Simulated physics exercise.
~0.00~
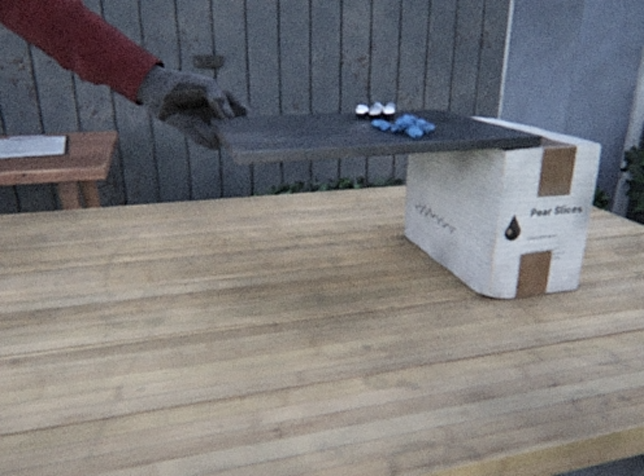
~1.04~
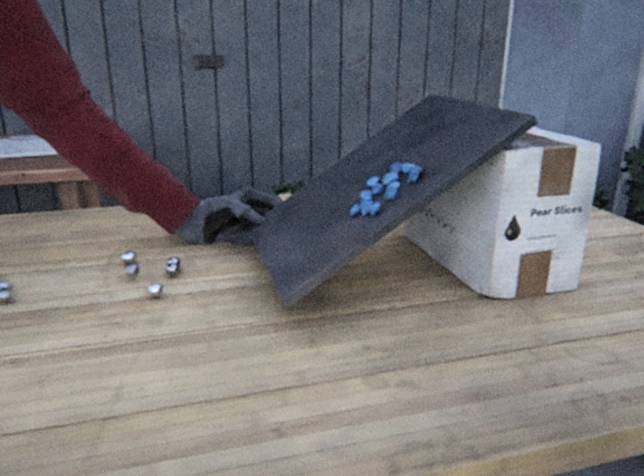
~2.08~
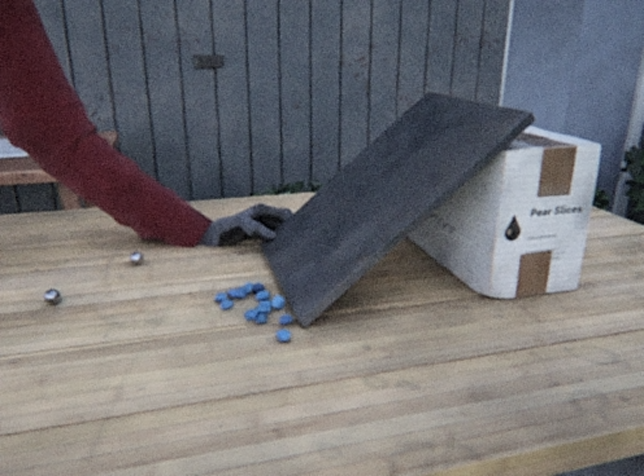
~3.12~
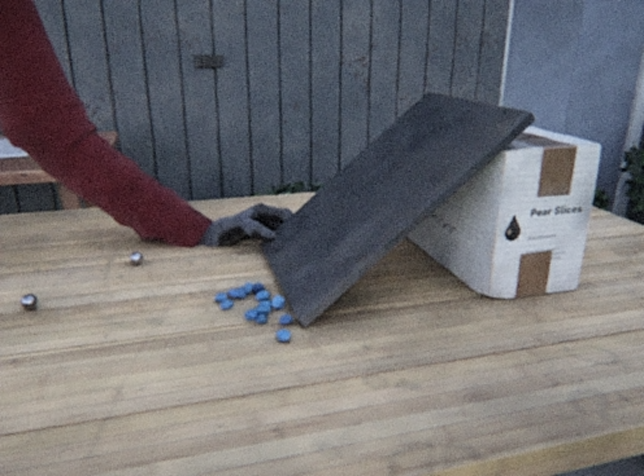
A gloved hand lowered the left end of a dark board propped on a white box, sending shiny metal balls rolling away left across the wooden table, while the blue pieces slid down later and stopped in a cluster at its foot.
